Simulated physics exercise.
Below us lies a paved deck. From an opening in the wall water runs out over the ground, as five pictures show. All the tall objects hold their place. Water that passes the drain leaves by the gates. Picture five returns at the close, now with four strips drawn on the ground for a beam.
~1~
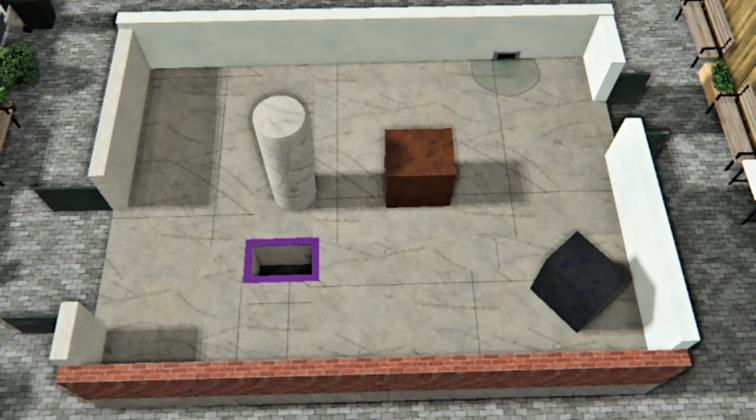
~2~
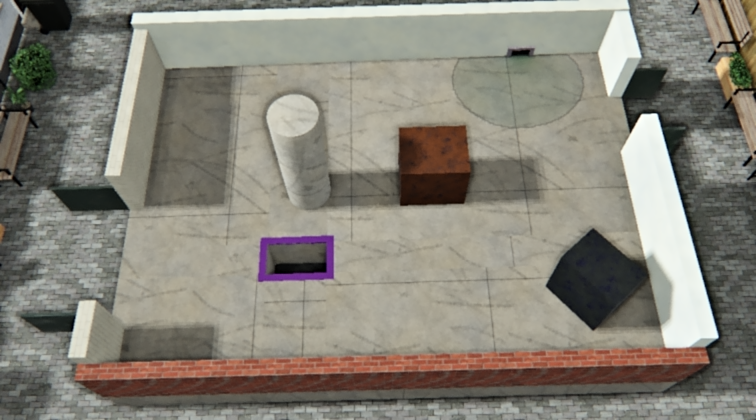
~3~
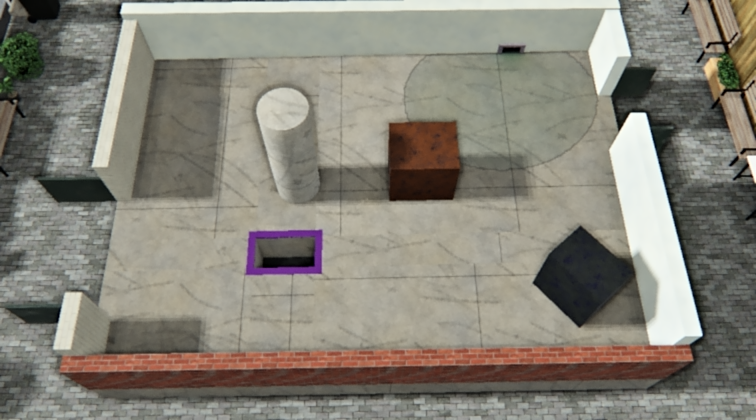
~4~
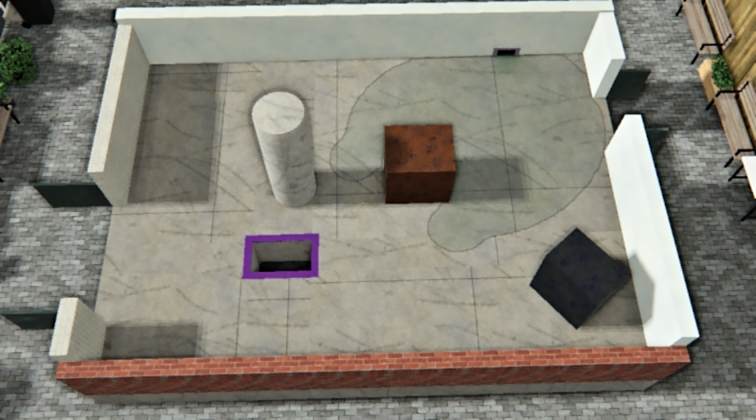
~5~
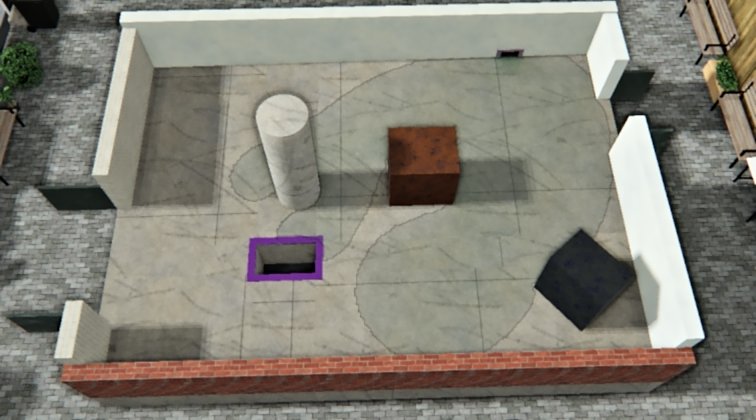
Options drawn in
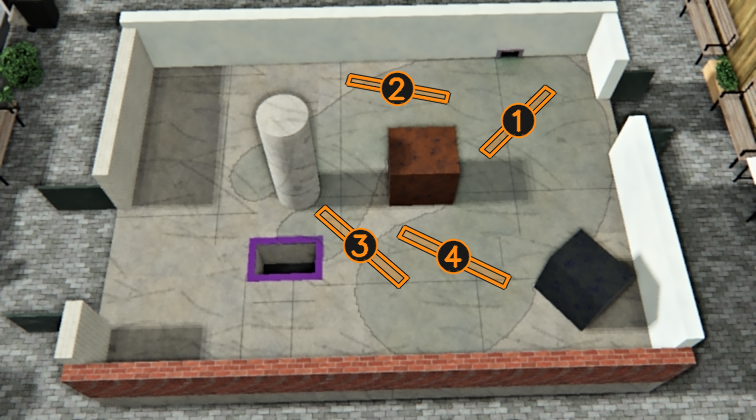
A walled stone deck with a pale column, a rusty block and a dark block sat still while a thin wet patch spread from the back wall, around the rusty block and toward the front.
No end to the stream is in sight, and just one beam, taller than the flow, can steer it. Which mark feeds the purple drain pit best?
Position 4 does it best.
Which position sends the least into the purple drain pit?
That would be 3.
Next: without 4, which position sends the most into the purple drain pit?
That is position 1.
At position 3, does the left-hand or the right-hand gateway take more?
More leaves on the left.
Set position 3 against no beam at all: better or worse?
Worse.
On the marked copy, 1 from (485, 152) to (549, 90); 2 from (349, 79) to (447, 97); 3 from (321, 211) to (402, 282); 4 from (402, 232) to (506, 281).
With 1, about 16 % of the stream goes into the purple drain pit, about 81 % out by the gates.
With 2, about 11 % of the stream goes into the purple drain pit, about 87 % out by the gates.
With 3, about 7 % of the stream goes into the purple drain pit, about 90 % out by the gates.
With 4, about 31 % of the stream goes into the purple drain pit, about 65 % out by the gates.
